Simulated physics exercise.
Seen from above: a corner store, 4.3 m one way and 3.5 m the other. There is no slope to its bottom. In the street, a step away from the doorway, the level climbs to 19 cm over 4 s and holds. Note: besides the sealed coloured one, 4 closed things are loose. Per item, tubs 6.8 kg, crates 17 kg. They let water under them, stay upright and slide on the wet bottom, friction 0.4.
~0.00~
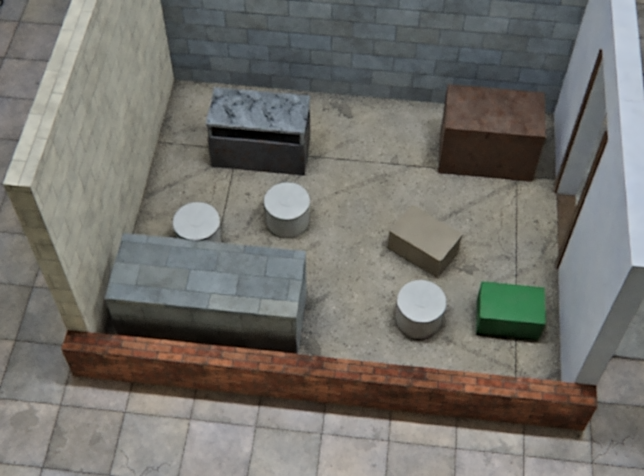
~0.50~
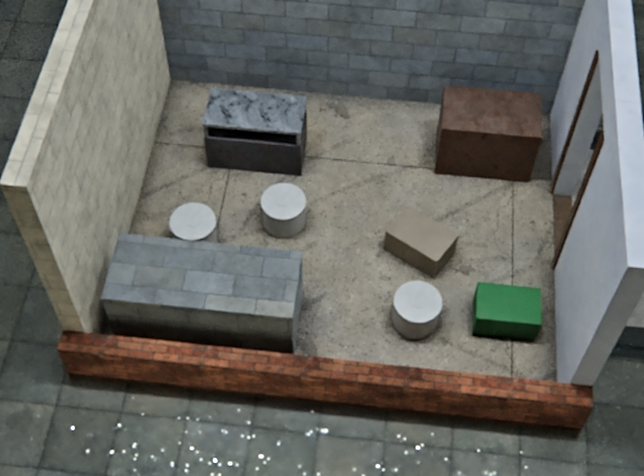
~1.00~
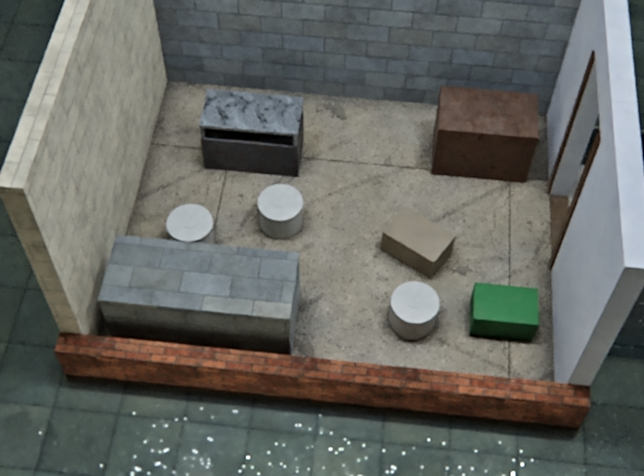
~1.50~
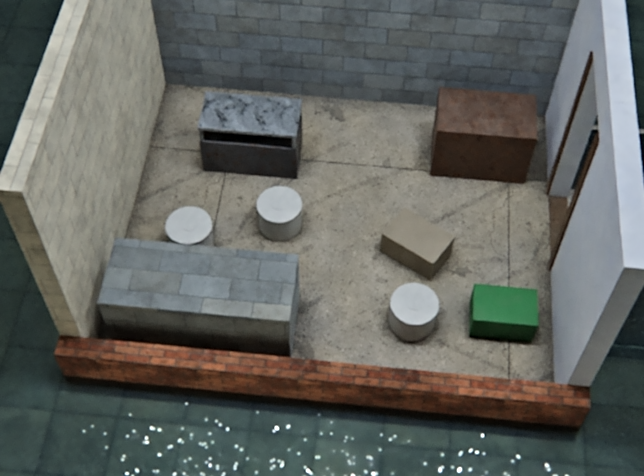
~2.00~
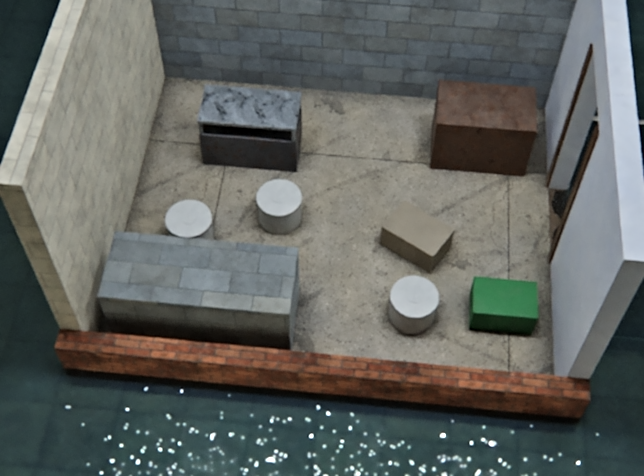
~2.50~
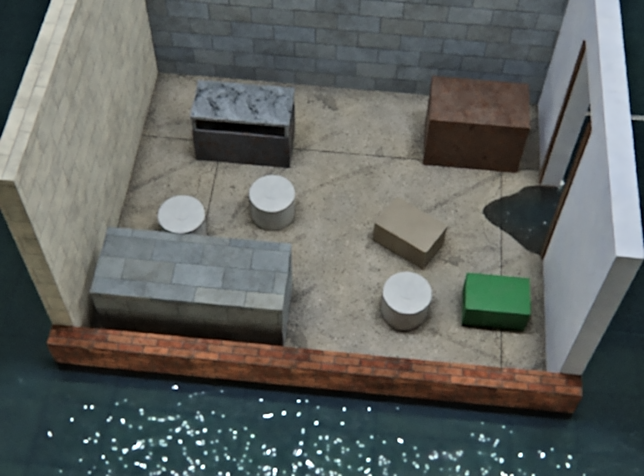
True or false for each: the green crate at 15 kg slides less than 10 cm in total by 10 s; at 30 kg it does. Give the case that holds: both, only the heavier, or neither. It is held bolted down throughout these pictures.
The case that holds: Both.
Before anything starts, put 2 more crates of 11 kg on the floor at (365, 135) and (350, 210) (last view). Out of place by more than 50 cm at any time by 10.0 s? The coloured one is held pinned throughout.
Note, in sequence: Not exceeded, exceeded.
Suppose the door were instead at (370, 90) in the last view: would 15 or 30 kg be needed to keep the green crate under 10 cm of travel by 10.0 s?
Result: The heavier mass is required.
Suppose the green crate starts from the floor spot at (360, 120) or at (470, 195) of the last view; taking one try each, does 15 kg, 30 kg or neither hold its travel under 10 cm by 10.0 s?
In turn: The lighter mass suffices; no mass works.
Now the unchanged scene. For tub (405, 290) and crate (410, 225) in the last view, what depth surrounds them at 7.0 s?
First roughly 3 cm, second roughly 4 cm.
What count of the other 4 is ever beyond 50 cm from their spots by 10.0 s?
That comes to 2.
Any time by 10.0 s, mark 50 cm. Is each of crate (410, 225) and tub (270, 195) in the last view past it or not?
First above the mark, then above the mark.
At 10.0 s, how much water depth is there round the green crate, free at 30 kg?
Around 4 cm.
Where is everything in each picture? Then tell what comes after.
The first picture shows the green crate at (513, 302), on the bottom; water covers 0.0 m2; 0 of 5 have shifted.
The second picture shows the green crate at (509, 303), on the bottom; 0.0 m2 under water; 0 of 5 have shifted.
The third picture shows the green crate at (506, 303) rests on the ground; water covers 0.0 m2; 0 of 5 have shifted.
The fourth picture shows the green crate at (506, 304), on the bottom; 0.0 m2 under water; 0 of 5 have shifted.
The fifth picture shows the green crate at (506, 297), on the bottom; water covers 0.0 m2; 0 of 5 have shifted.
The sixth picture shows the green crate at (498, 293), on the bottom; water covers 0.3 m2; 0 of 5 have shifted.
After 3.5 s the green crate would be 0 cm from its start with 15 kg and 0 cm from its start with 30 kg; 0 cm of water round it then.
After 4.5 s the green crate would be 0 cm from its start with 15 kg and 0 cm from its start with 30 kg; 1 cm of water round it then.
After 7.0 s the green crate would be 0 cm from its start with 15 kg and 0 cm from its start with 30 kg; 2 cm of water round it then.
After 10.0 s the green crate would be 0 cm from its start with 15 kg and 0 cm from its start with 30 kg; 4 cm of water round it then.
